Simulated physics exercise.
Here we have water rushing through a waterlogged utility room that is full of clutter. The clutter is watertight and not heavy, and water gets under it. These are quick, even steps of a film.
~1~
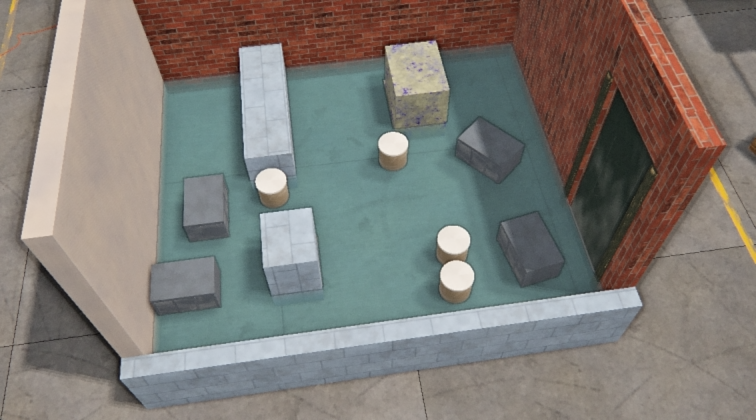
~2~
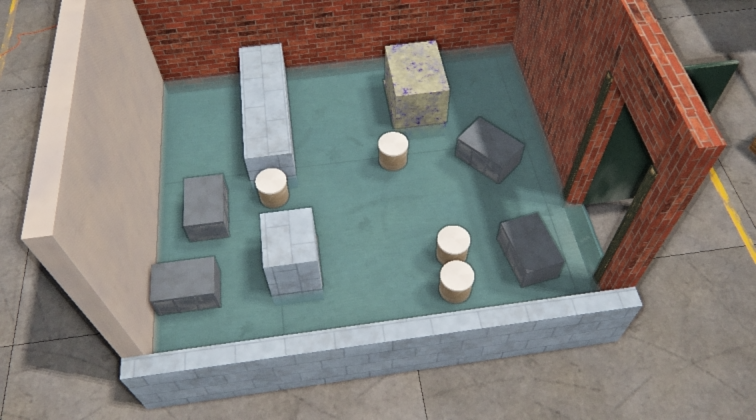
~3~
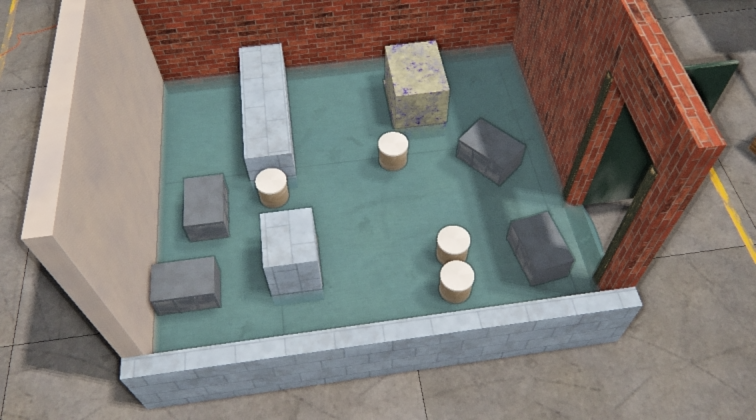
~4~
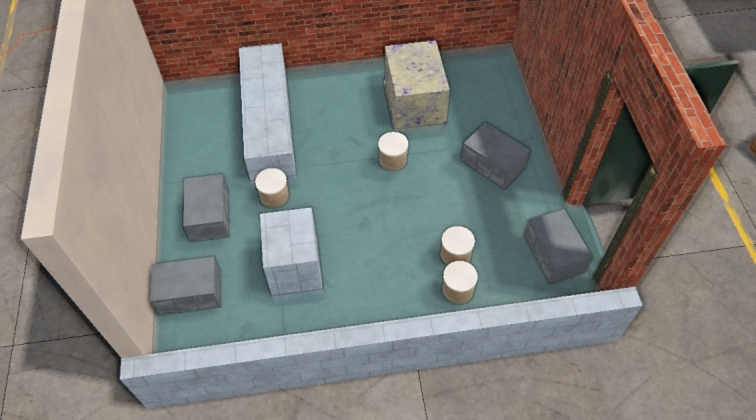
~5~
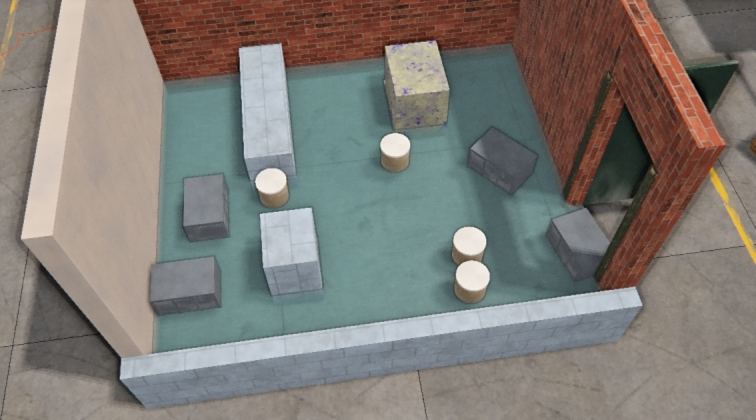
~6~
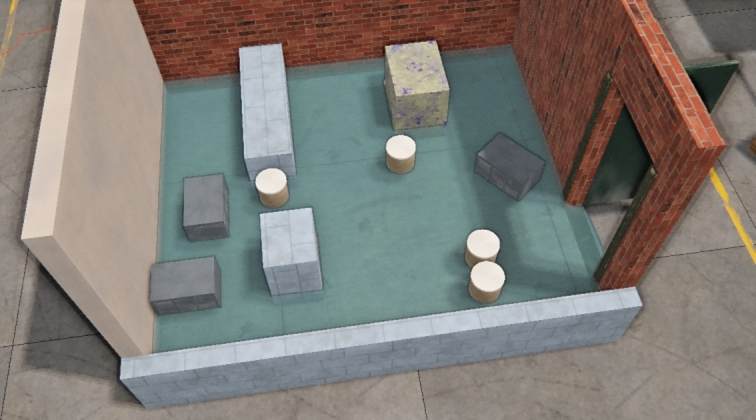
The clip shows a cluttered, waterlogged room where a dark door at right swings open; the nearest dark grey block turns and slides out through the doorway, while another dark block and the pale round pails drift slightly right.
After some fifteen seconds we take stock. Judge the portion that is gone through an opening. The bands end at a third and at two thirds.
That comes to from one to two thirds.
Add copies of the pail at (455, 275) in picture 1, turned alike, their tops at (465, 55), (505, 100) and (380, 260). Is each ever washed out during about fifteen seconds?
In turn: Stays, yes, through.
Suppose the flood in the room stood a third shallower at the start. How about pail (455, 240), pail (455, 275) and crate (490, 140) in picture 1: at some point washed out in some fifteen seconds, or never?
In that order: Washed out, yes, out.
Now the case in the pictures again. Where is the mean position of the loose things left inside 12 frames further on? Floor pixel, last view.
Around (335, 227).
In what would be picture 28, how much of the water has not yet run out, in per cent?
Roughly 64 per cent.
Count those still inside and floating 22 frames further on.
That makes 3.
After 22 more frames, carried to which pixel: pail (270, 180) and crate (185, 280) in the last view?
At about (395, 165) and (224, 306).
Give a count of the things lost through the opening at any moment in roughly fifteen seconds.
That makes 5.
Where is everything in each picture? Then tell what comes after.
The first frame shows a pail at (457, 275), afloat; a pail at (454, 239), afloat; 0 of 8 have shifted.
The second frame shows a pail at (457, 275), afloat; a pail at (454, 239), afloat; 0 of 8 have shifted.
The third frame shows a pail at (457, 275), afloat; a pail at (454, 239) floats; 1 of 8 have shifted.
The fourth frame shows a pail at (461, 276) floats, close to its start; a pail at (458, 240) floats, close to its start; 2 of 8 have shifted.
The fifth frame shows a pail at (473, 275) floats, close to its start; a pail at (470, 241), afloat, close to its start; 4 of 8 have shifted.
The sixth frame shows a pail at (488, 276), afloat, close to its start; a pail at (483, 243) floats, close to its start; 5 of 8 have shifted.
A moment on, 1 of 8 are out; 7 afloat.
Next, 4 of 8 are out; 4 afloat.
Later, 5 of 8 are out; 3 afloat.
In the end, 5 of 8 are out; 3 afloat.
